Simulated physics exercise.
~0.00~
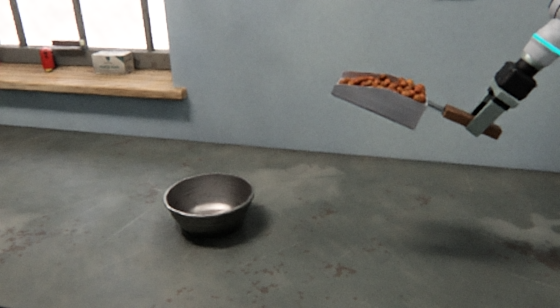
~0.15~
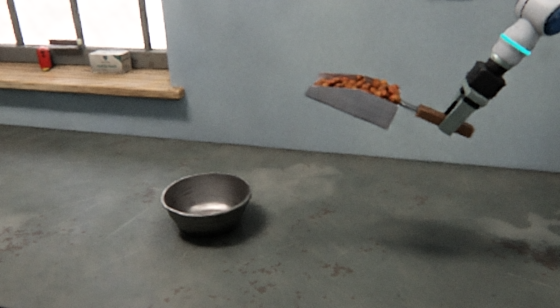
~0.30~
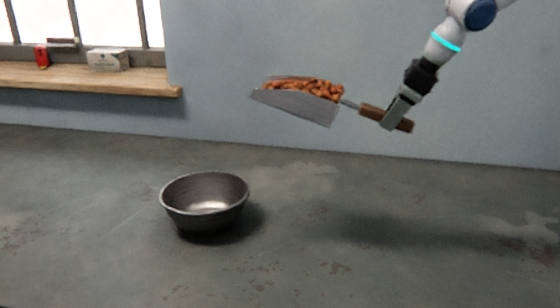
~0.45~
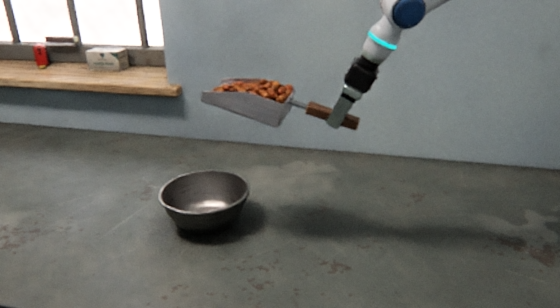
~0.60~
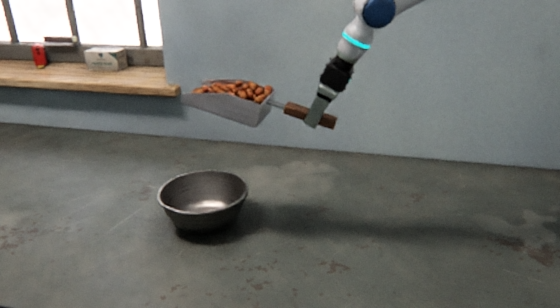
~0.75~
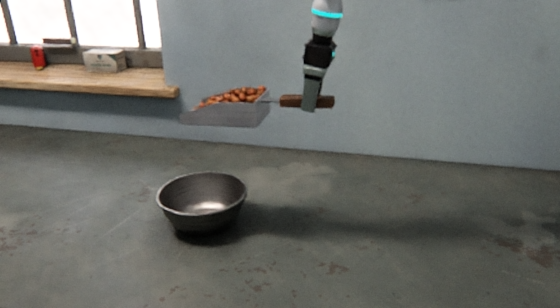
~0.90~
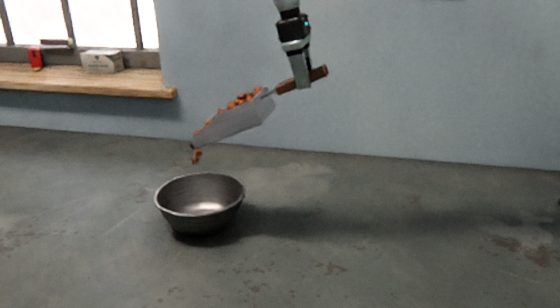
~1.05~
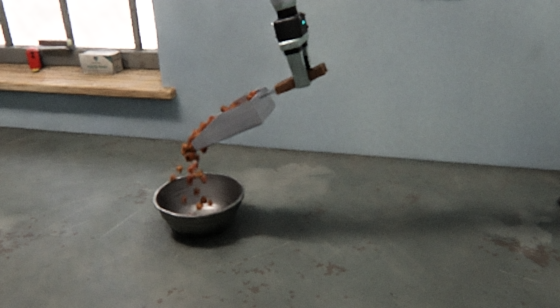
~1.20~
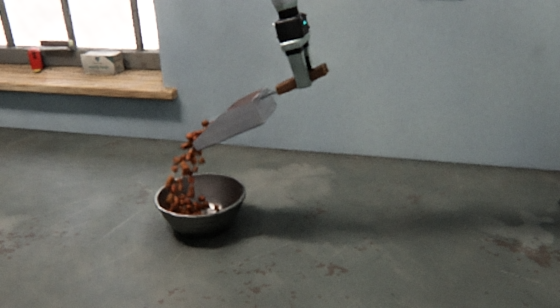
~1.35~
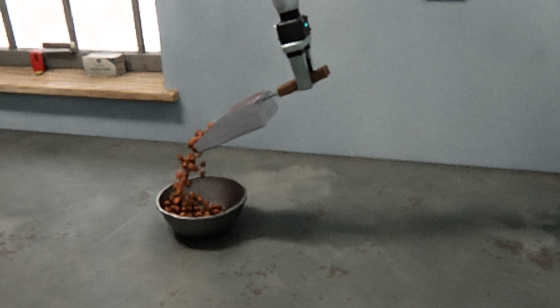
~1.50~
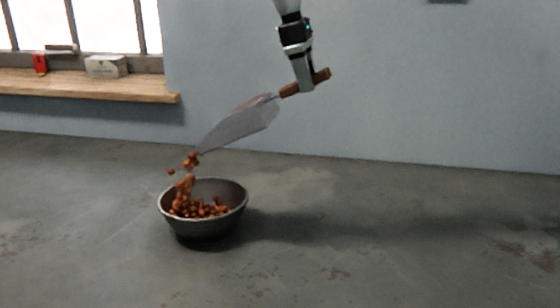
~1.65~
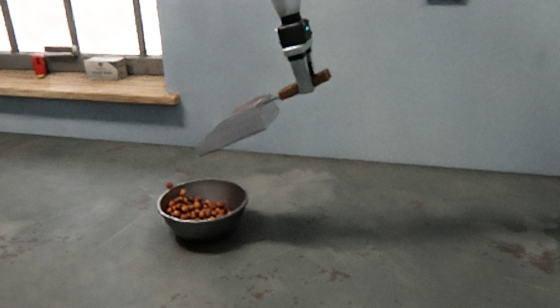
On a worn grey surface beside a blue-grey wall and a barred window with a wooden sill, a robot arm holds a metal scoop heaped with hazelnuts, with an empty dark metal bowl standing to the left. The arm carries the scoop leftward through the air until it hangs above the bowl. It then tips the scoop's front downward, and the first few nuts slip over the edge. A thick stream follows, tumbling into the bowl as the scoop stays tilted. The last nuts drop, leaving the scoop empty and the hazelnuts piled in the bowl.
